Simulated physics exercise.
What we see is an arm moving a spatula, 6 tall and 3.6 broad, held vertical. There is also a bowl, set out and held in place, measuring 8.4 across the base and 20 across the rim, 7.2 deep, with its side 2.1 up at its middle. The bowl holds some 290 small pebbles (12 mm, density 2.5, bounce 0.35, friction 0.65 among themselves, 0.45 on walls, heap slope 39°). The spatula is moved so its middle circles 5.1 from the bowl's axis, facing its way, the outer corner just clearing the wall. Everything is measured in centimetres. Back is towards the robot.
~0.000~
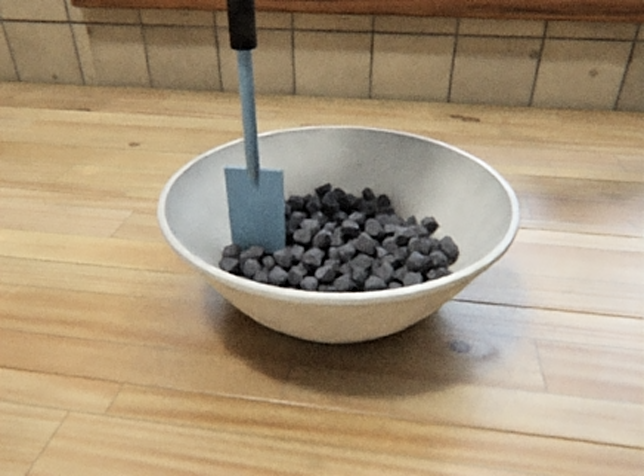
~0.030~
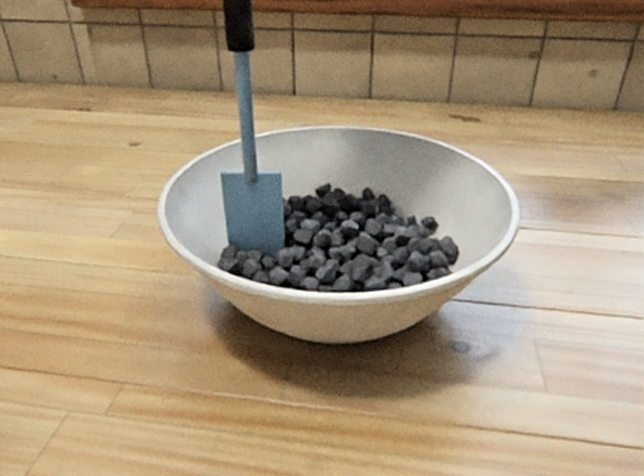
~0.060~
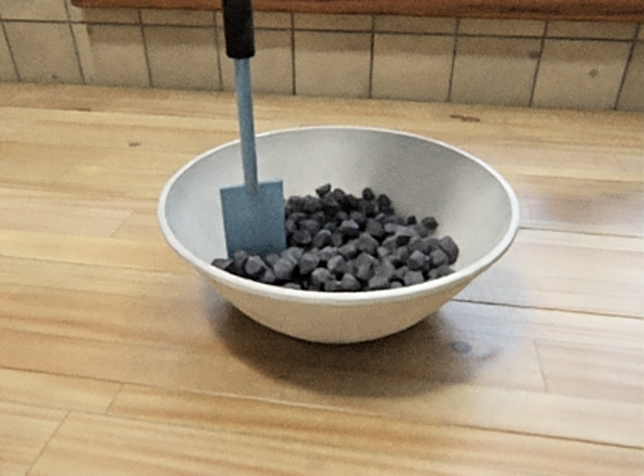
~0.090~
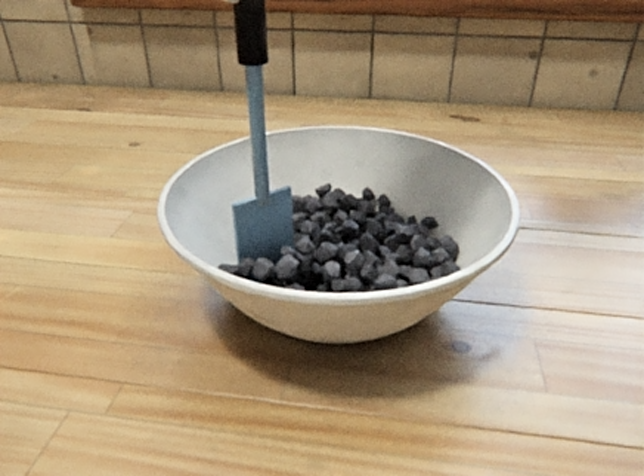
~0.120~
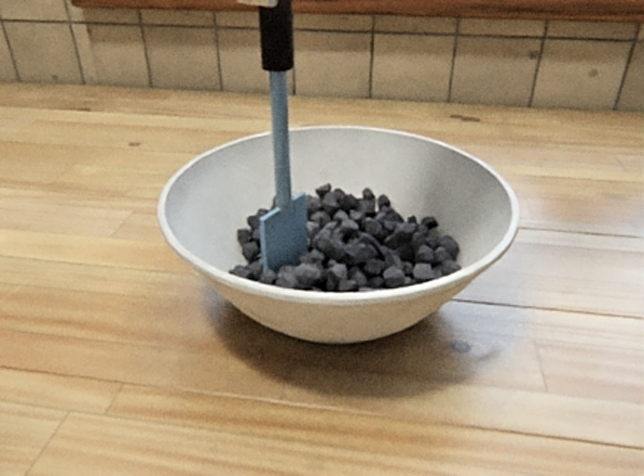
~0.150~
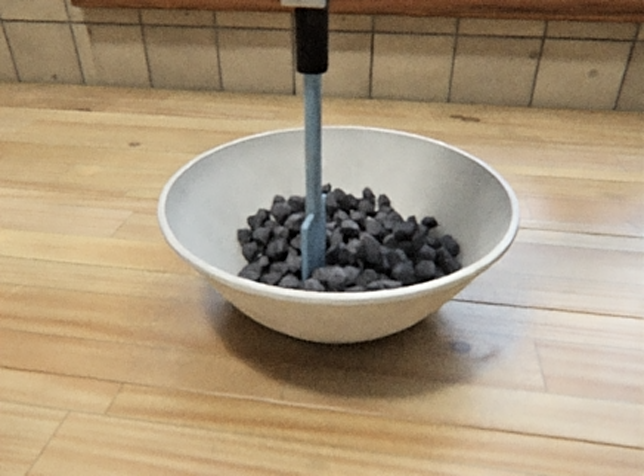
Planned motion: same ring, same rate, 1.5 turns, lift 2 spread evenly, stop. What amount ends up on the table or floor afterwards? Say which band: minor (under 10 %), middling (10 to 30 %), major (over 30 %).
Band: Minor.
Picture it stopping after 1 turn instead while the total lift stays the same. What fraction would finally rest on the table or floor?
It would be around 0 percent.
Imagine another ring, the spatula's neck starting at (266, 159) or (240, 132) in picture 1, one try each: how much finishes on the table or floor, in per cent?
Close to 5 per cent for the first and close to 5 per cent for the second.
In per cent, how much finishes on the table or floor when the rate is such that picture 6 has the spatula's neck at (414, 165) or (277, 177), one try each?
Around 25 and 0 percent, in that order.
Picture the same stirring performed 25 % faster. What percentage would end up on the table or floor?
10 %.
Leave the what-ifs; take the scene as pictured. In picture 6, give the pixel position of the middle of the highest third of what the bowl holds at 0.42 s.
Somewhere around (330, 181) in the last view.
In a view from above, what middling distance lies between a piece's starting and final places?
About 6 centimetres.
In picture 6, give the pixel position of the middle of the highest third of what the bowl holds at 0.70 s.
In the last picture it sits around (296, 270).
By 0.42 s, 261° round, highest piece 8 above the table; 288 in the bowl, 4 in flight or on the tool.
By 0.70 s, 78° round, highest piece 8 above the table; 279 in the bowl, 10 on the table or floor, 3 in flight or on the tool.
By 1.03 s, 180° round, highest piece 5 above the table; 279 in the bowl, 13 on the table or floor.
By 1.73 s, 180° round, highest piece 5 above the table; 279 in the bowl, 13 on the table or floor.
Final count, 279 in the bowl, 13 on the table or floor. That is 4 % on the table or floor.
